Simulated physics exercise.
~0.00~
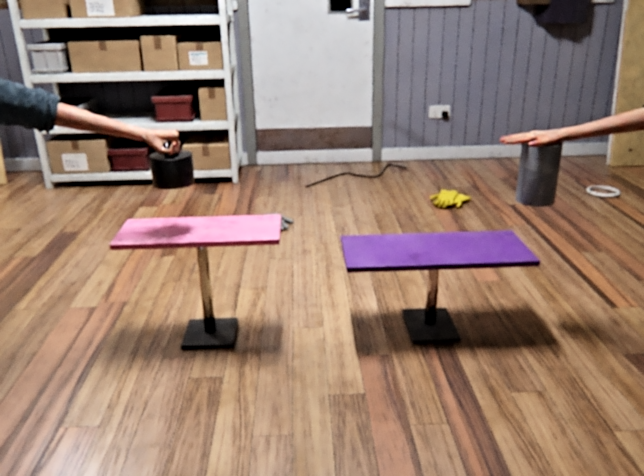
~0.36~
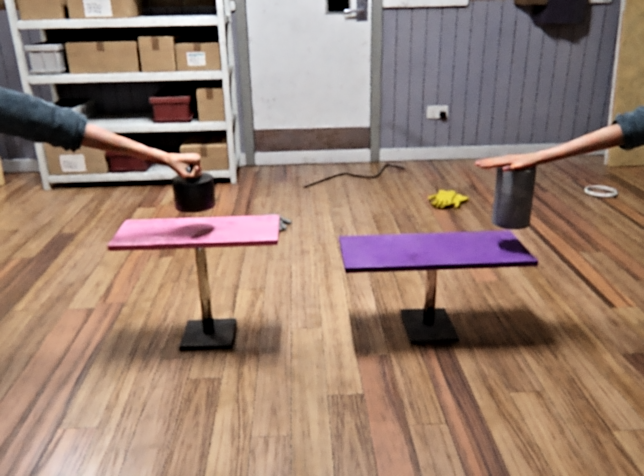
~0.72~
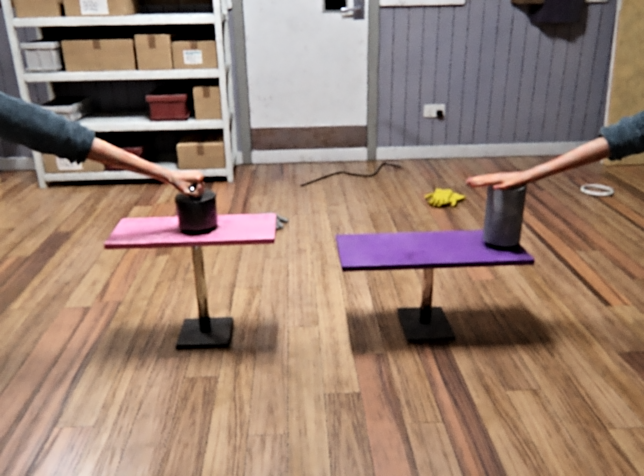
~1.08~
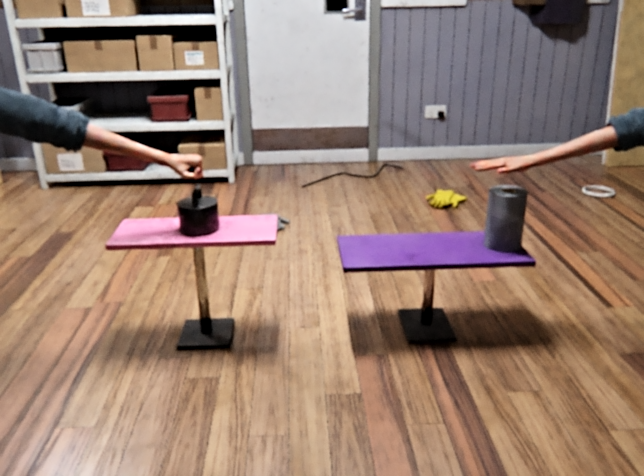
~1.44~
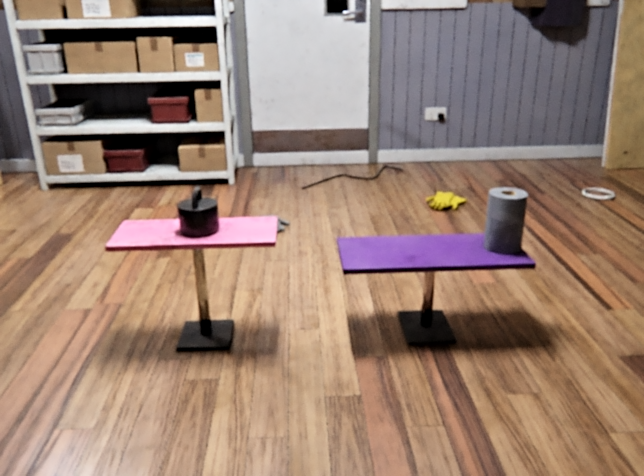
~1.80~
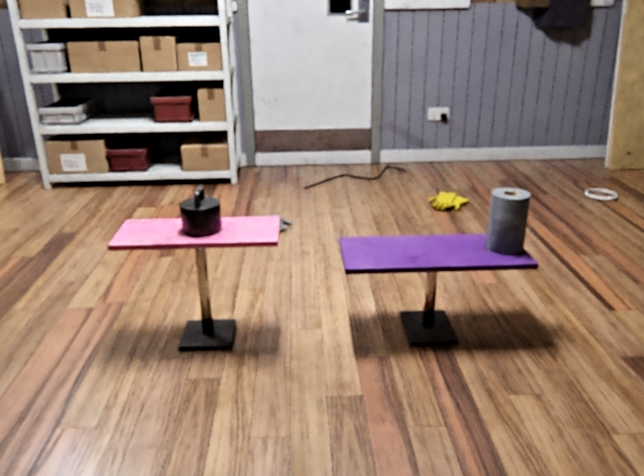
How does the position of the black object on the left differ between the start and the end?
At the start the black object is held in a hand above the pink stand. By the end it has moved down and slightly right and rests on the pink top.
